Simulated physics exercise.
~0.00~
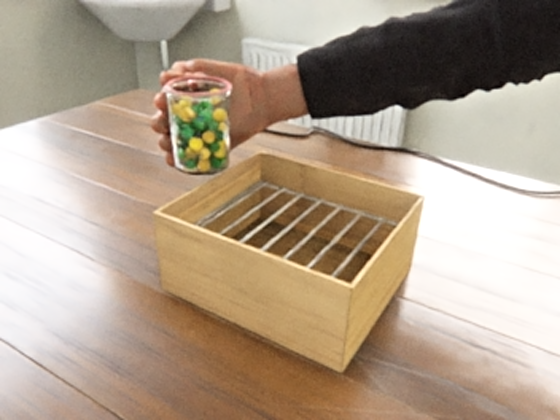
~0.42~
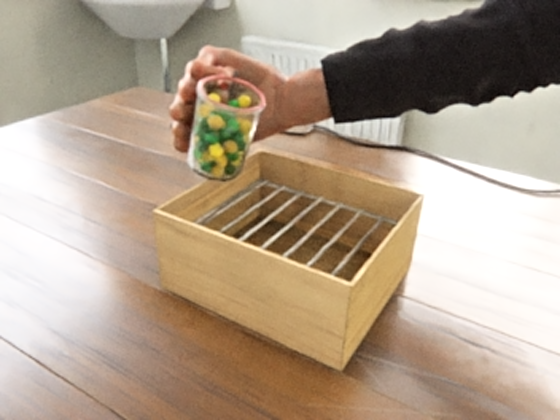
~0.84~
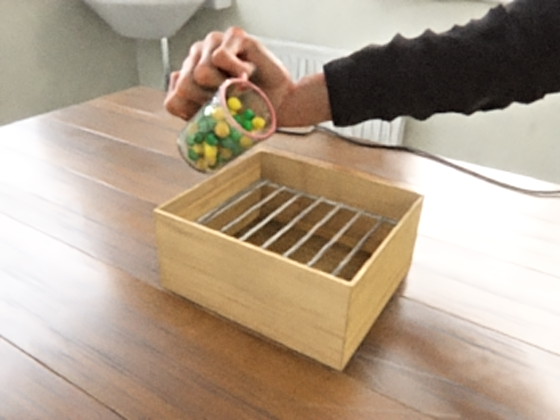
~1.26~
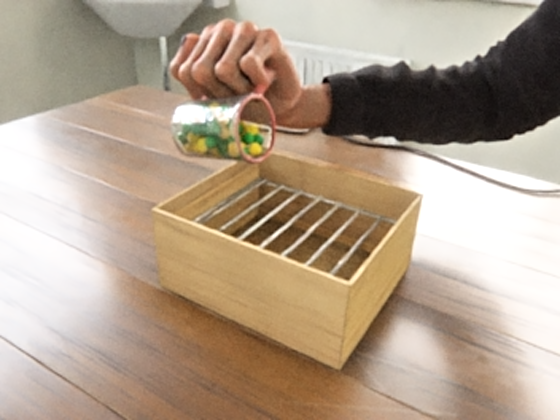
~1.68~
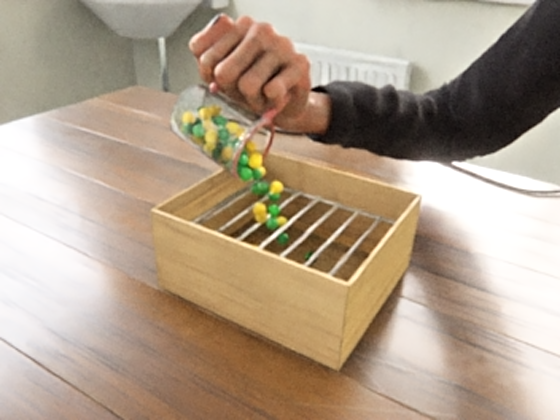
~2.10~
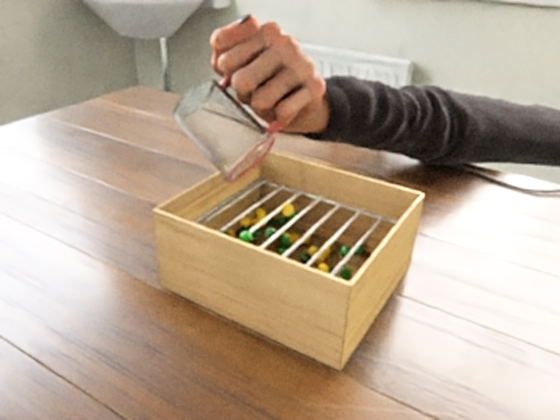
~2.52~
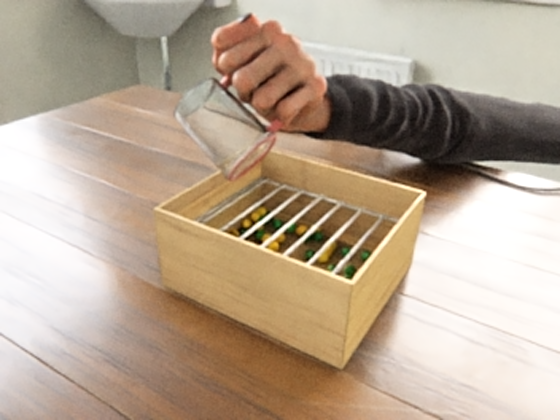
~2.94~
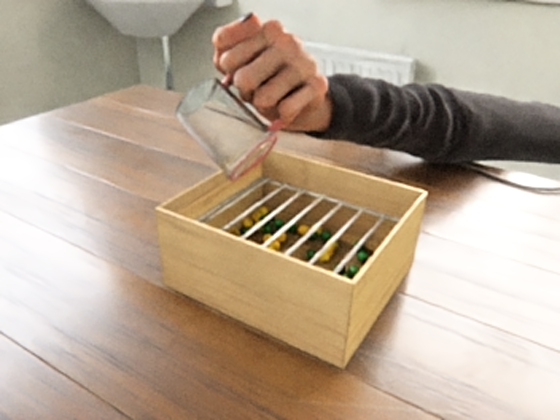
We see a hand holding a clear cup of green and yellow pieces above a wooden box fitted with a wire rack. The hand tips the cup and pours them out, and pieces of both colours drop between the wires, ending up beneath the rack as the emptied cup stays tilted above.
